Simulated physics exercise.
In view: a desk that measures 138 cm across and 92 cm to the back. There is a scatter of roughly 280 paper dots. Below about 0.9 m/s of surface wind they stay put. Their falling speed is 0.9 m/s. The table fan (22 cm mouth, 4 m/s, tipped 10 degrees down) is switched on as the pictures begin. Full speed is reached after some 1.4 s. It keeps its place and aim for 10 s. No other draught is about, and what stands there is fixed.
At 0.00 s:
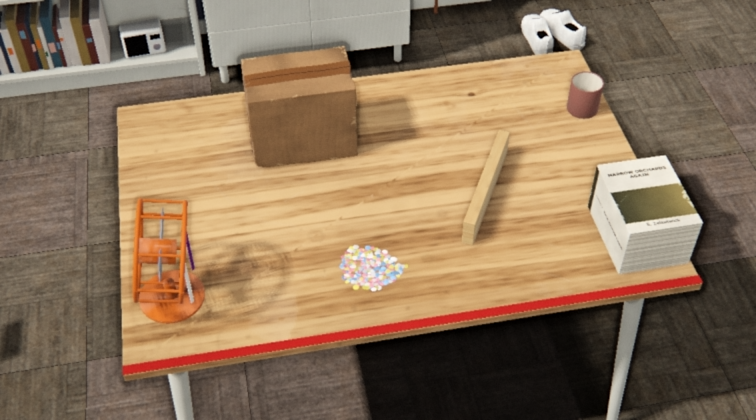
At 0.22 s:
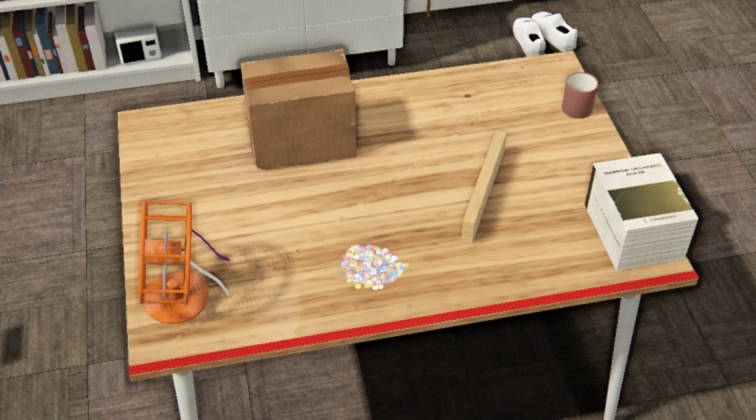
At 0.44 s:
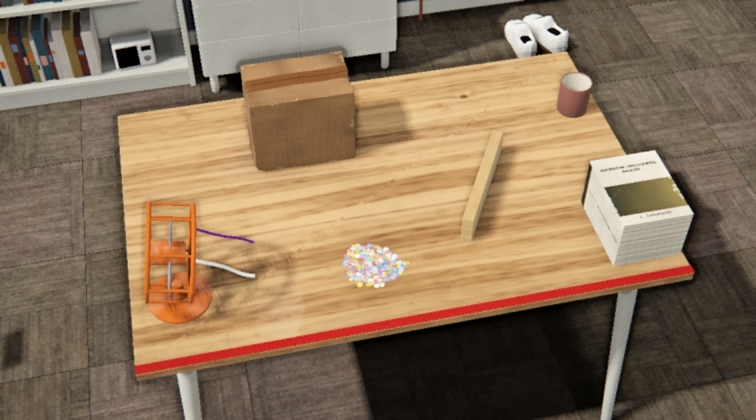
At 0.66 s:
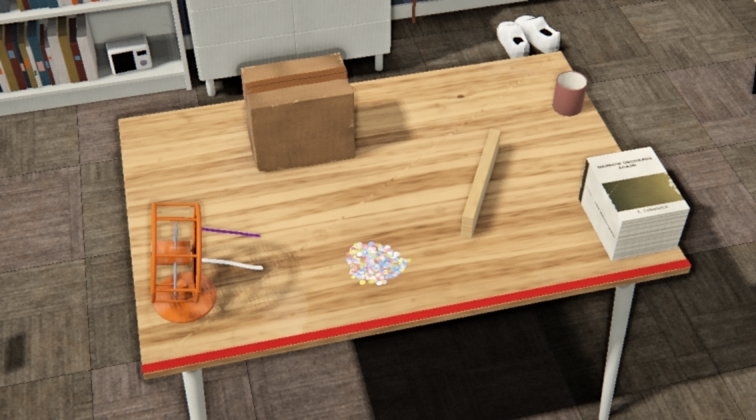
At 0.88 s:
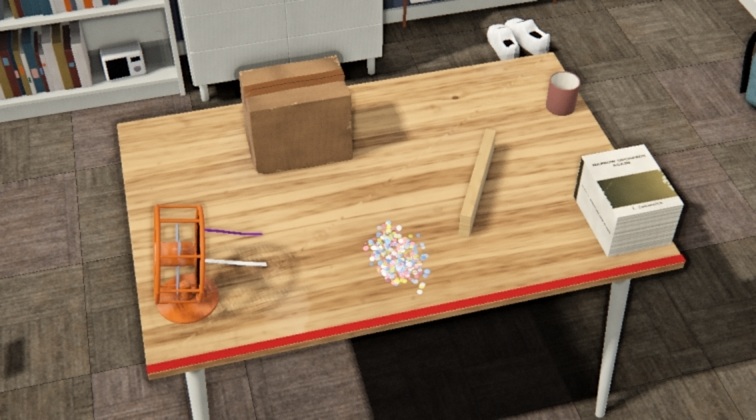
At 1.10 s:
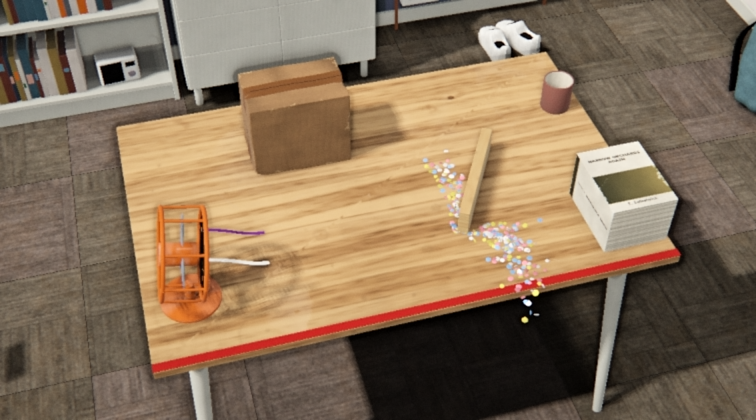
Paper dots lying still on a wooden desk, then scattering rightward around a wooden board as an orange fan's ribbons stream out.
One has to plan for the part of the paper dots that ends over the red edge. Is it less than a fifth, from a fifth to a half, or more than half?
By then from a fifth to a half are over the red edge.
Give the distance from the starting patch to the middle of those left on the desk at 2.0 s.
Roughly 85 cm.
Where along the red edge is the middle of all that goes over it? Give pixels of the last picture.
At about (581, 278).
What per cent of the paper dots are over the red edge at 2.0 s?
About 30 %.
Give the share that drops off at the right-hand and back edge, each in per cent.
Roughly 10 % right-hand, 50 % back.
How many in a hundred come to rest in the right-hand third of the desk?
Some 5 per cent.
After 2.0 s, 30 % are over the red edge; the middle of those still in play is near (487, 73); 57 % have settled or left.
After 3.2 s, 31 % are over the red edge; 94 % have settled or left.
After 5.5 s, 31 % are over the red edge; 97 % have settled or left.
After 10.0 s, at the end, 31 % are over the red edge.
